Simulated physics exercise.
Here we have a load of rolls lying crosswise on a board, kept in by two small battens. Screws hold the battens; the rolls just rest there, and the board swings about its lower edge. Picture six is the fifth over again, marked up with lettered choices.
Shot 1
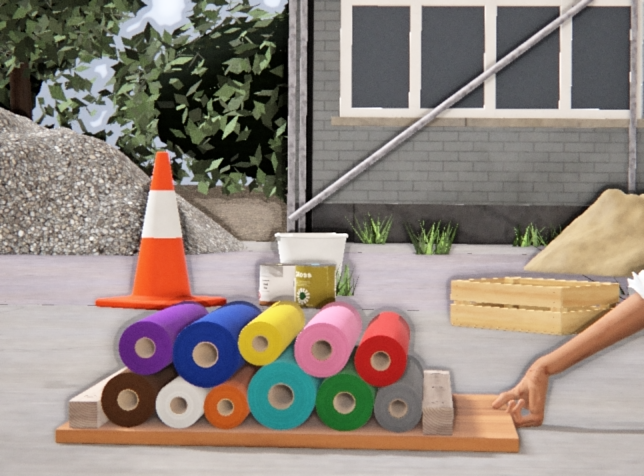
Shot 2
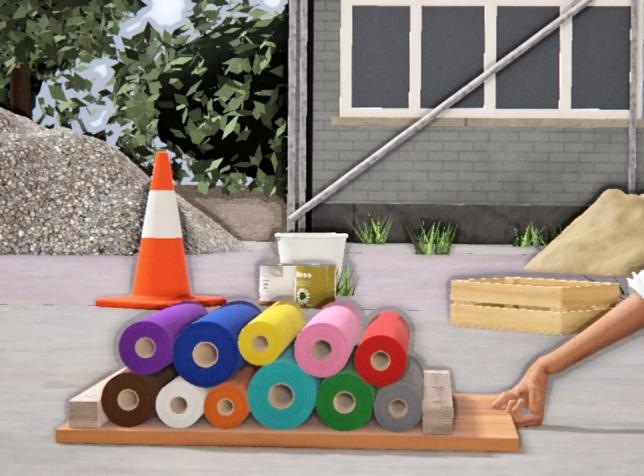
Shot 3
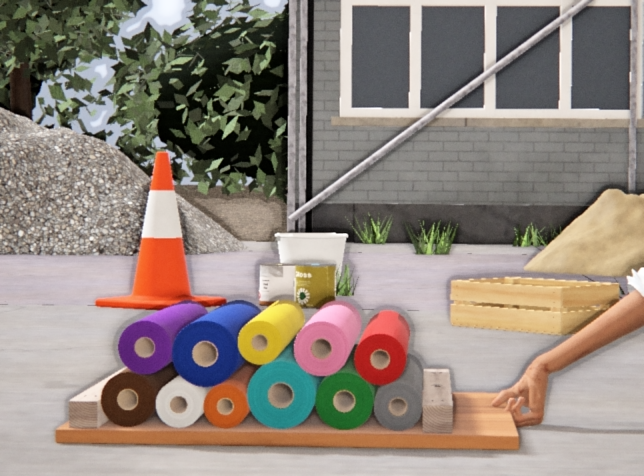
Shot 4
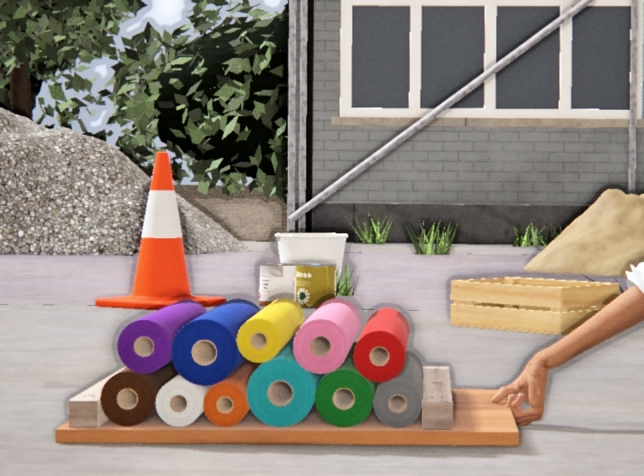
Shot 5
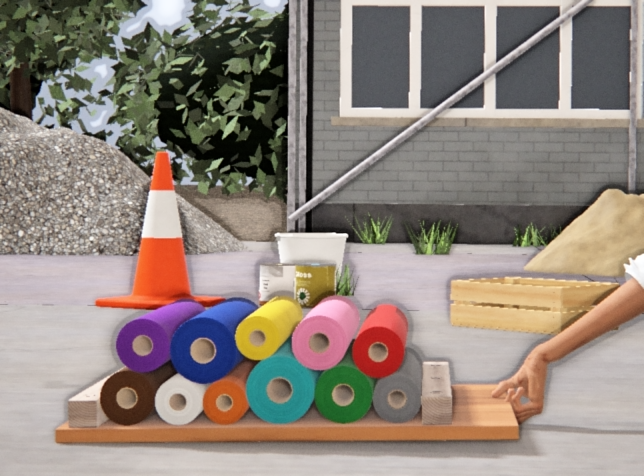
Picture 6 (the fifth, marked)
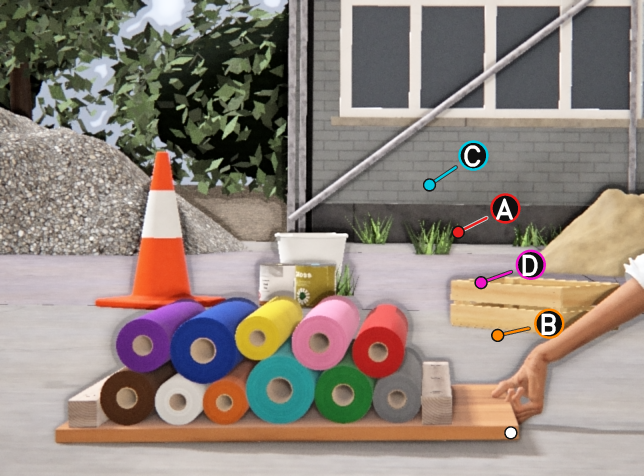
Colored rolls stacked on a board shift very slightly as a hand holds its right end.
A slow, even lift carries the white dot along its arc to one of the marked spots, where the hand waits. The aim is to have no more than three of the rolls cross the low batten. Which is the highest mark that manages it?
C is the limit.
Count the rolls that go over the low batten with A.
At A the number is three.
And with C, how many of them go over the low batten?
At C the number is three.
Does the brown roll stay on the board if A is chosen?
Yes.
On the marked copy, A at (458, 232); B at (498, 335); C at (429, 185); D at (481, 283); the white dot at (511, 433).
Following C. Soon after the start, board at 19°.
Later, board at 34°.
In the end, board at 34°, three over the low batten (blue, yellow, purple).
As for the rest, A three over the low batten (blue, yellow, purple); B none over the low batten; D one over the low batten (purple).
